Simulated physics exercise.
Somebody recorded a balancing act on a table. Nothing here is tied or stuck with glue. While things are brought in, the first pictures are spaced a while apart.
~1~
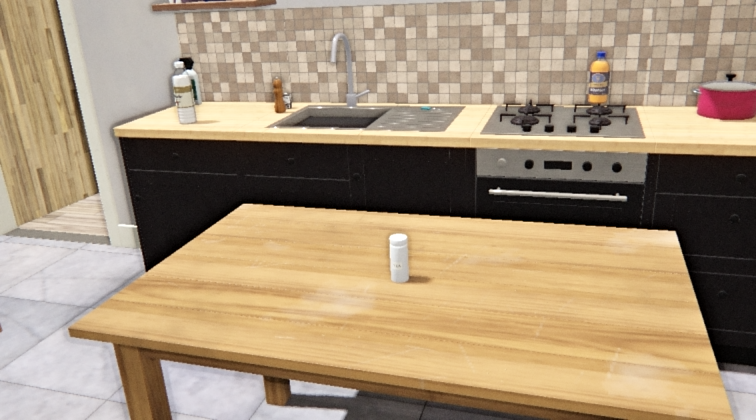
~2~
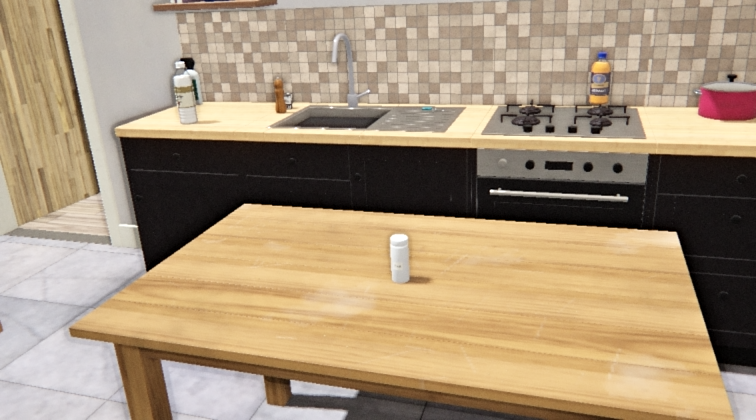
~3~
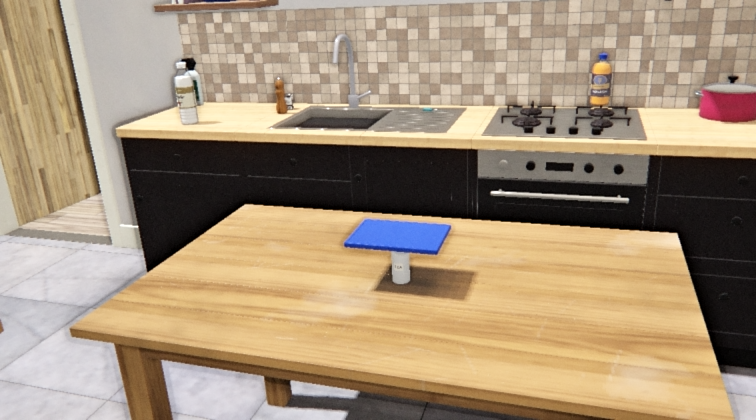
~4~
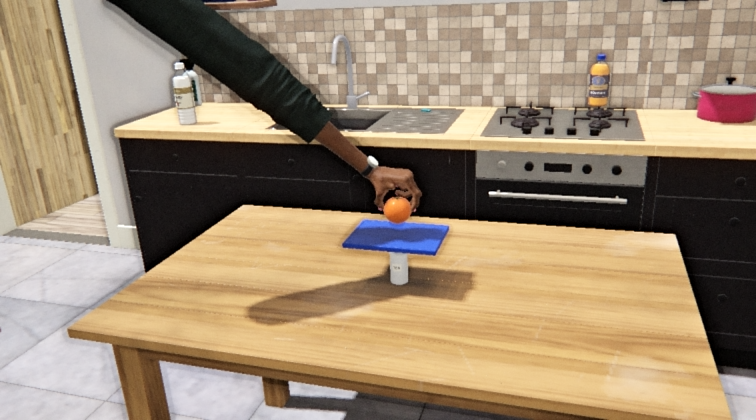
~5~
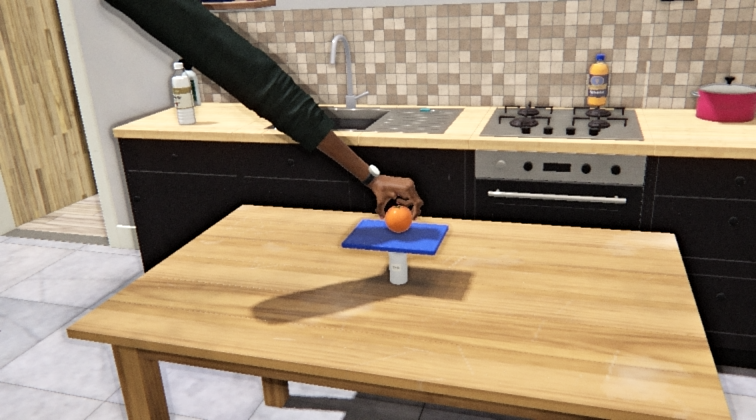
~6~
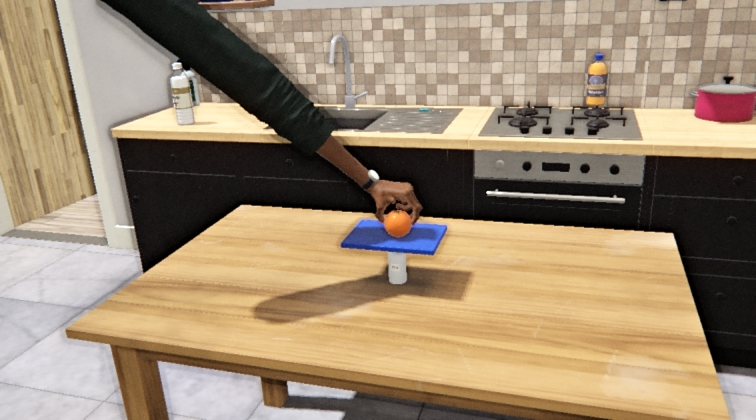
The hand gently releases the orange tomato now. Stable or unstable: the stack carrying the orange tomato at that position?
The balance lasts.
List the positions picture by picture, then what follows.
In the first frame, the last thing is not in view yet; white shaker (399, 258).
In the second frame, the last thing is not in view yet; white shaker (400, 259).
In the third frame, the last thing is not in view yet; white shaker (400, 259).
In the fourth frame, on its way; orange tomato (398, 210); white shaker (399, 260).
In the fifth frame, on its way; orange tomato (399, 219); white shaker (398, 260).
In the sixth frame, set down, still held; orange tomato (398, 224); white shaker (397, 260).
Then, 0.20 s on from there, no change.
Then, 0.40 s on from there, orange tomato resting near (398, 224).
In the end, all 3 unmoved. At the end, from the last picture's camera, orange tomato near (398, 224). The stack keeps its balance.
